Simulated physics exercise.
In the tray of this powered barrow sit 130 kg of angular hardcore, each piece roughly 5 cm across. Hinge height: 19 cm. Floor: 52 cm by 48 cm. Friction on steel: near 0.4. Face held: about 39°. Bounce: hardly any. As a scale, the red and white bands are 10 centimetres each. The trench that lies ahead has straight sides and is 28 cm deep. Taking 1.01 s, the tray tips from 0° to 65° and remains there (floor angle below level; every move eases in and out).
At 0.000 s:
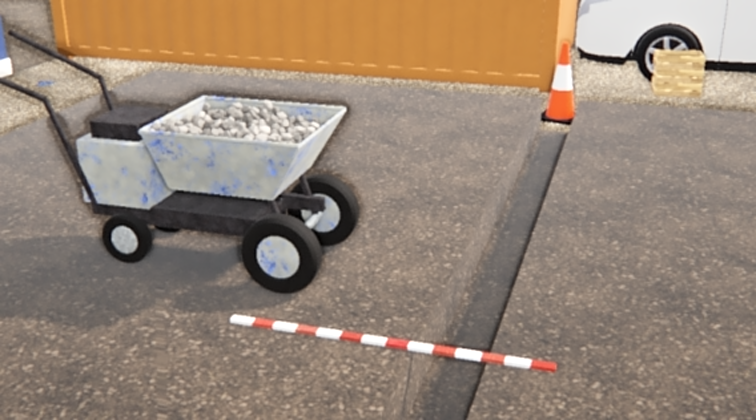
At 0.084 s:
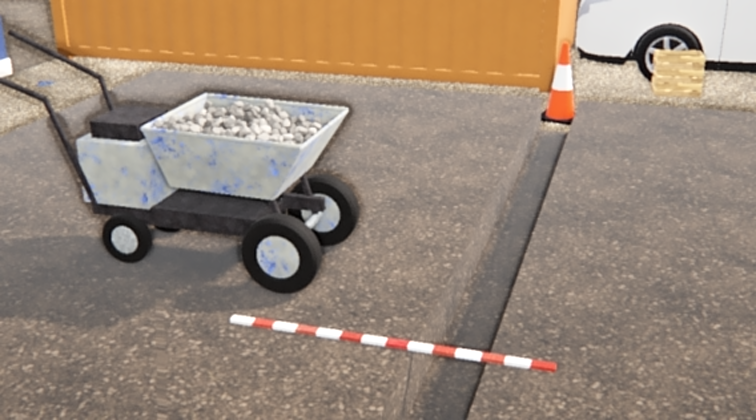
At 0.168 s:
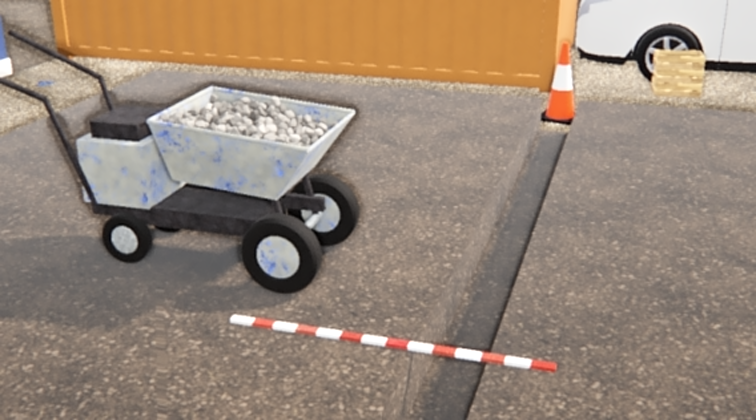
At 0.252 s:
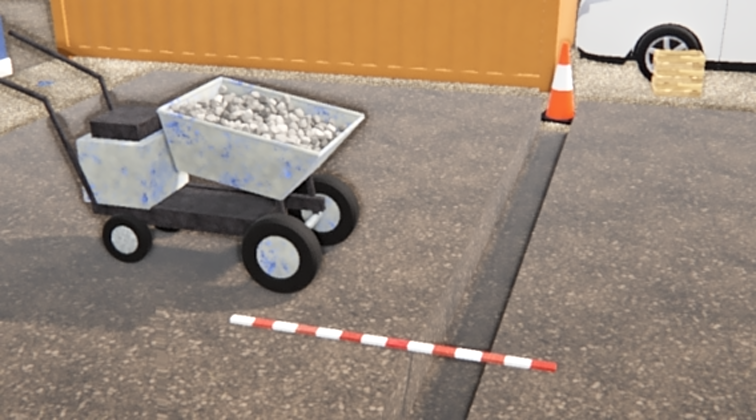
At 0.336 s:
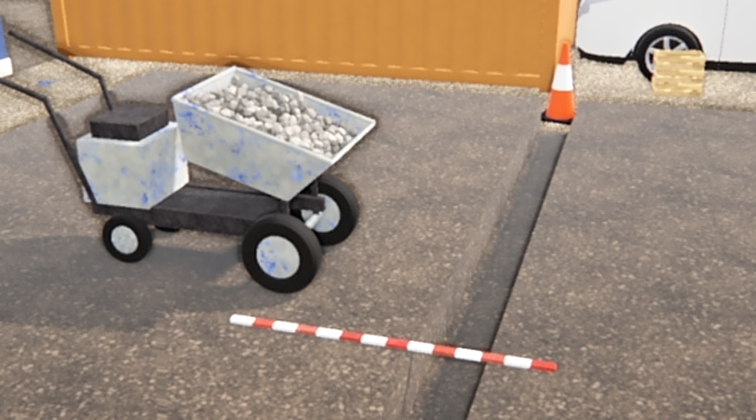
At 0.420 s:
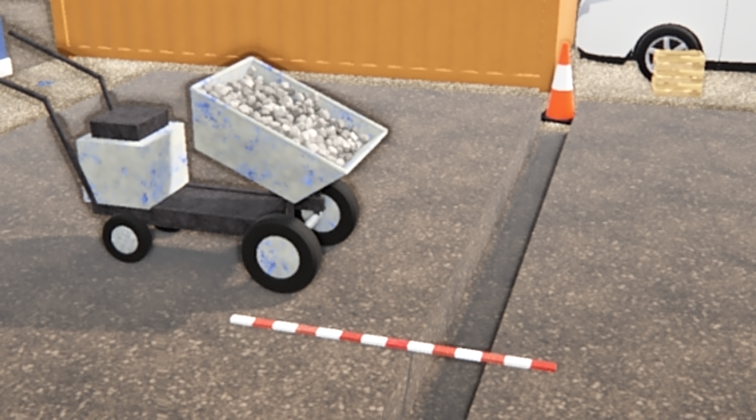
On a paved yard, a powered barrow standing still while its tray of grey stones tilts steadily forward to the right.
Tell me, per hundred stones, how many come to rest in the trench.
33 per hundred.
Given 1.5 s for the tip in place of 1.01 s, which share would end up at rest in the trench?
Probably about 25 in a hundred.
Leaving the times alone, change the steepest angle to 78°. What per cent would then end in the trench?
Around 70 per cent would finish in the trench.
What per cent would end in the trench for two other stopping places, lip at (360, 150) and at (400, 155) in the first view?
The first start gives about 25 per cent, the second about 5.
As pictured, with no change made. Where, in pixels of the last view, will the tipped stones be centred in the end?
Their middle lands near (472, 329).
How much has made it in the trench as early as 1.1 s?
About 10 per cent by then.
After 0.8 s the floor is at 55°; 100 % in the tray; the foremost stones are at (390, 202).
After 1.1 s the floor is at 65°; 84 % in the tray, 7 % short of the trench, 8 % in the trench; the foremost stones are at (483, 325).
After 1.5 s the floor is at 65°; 68 % in the tray, 8 % short of the trench, 23 % in the trench; the foremost stones are at (514, 315).
After 3.4 s the floor is at 65°; 56 % in the tray, 11 % short of the trench, 33 % in the trench; the foremost stones are at (512, 327).
